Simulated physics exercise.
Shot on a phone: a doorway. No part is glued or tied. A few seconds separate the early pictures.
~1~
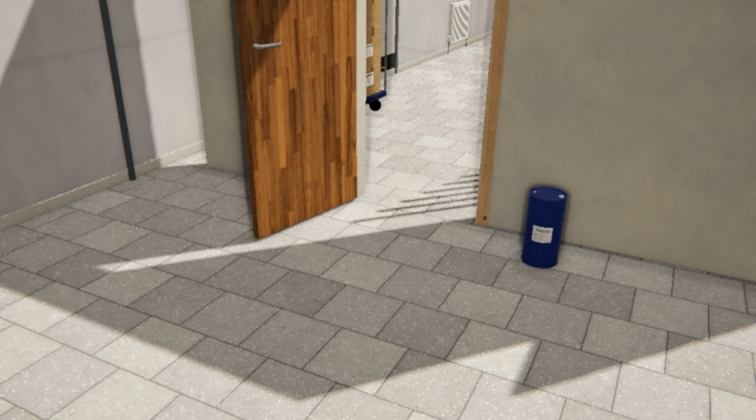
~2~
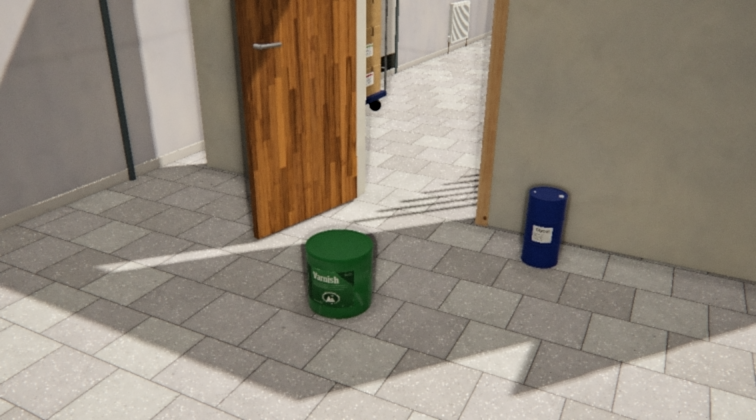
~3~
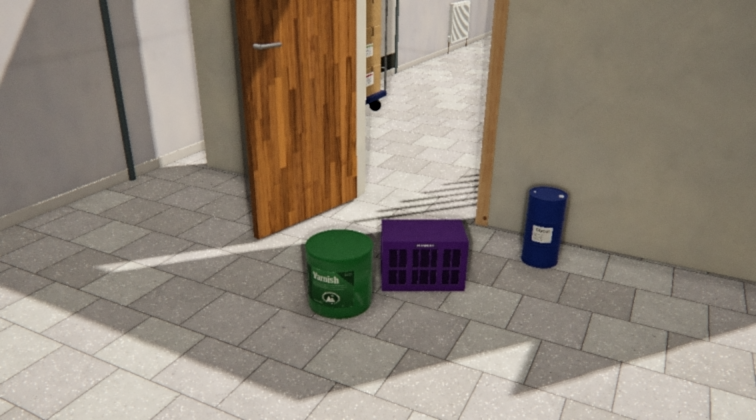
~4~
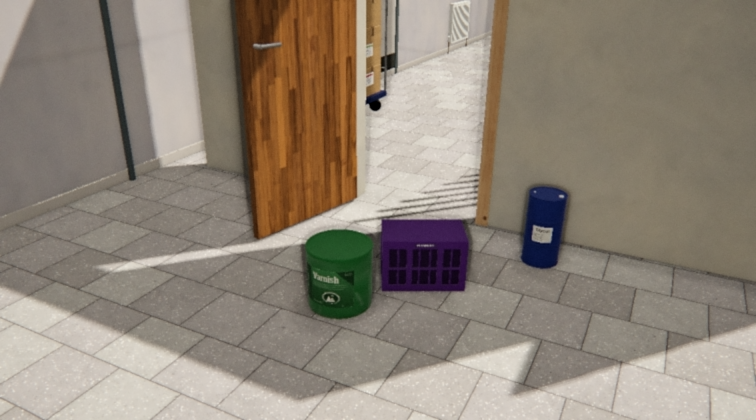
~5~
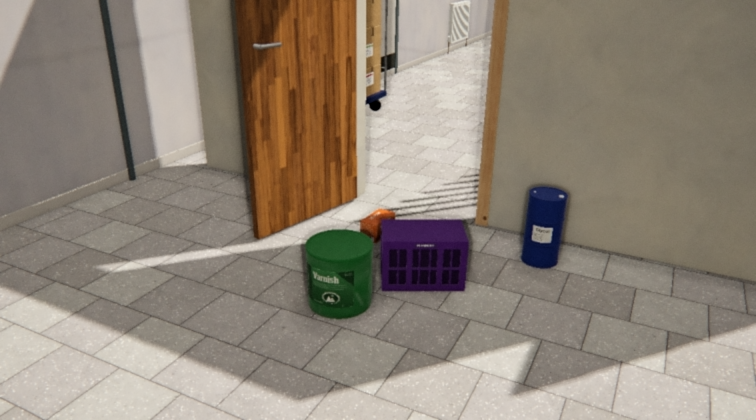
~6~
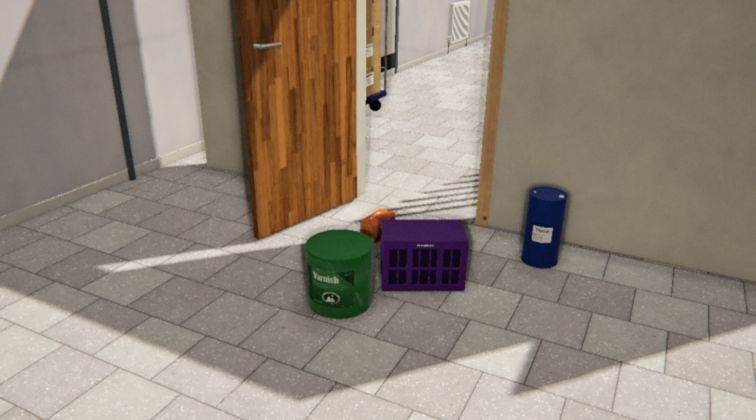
Green pail, purple crate and small orange object appearing in turn near a still, wide-open wooden door and a blue canister.
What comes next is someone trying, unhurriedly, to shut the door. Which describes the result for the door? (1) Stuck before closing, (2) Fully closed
The answer is 2.
Then, 1.40 s past the last view, door at 63°.
Then, 2.10 s past the last view, door at 33°; orange box displaced about its own width near (410, 220).
Then, 2.60 s past the last view, door at 11°; orange box displaced well along near (433, 210).
Finally, door at 0°; moved from the start, orange box; the other 3 still in place. Final places as the last picture's camera would see them, orange box near (442, 202).
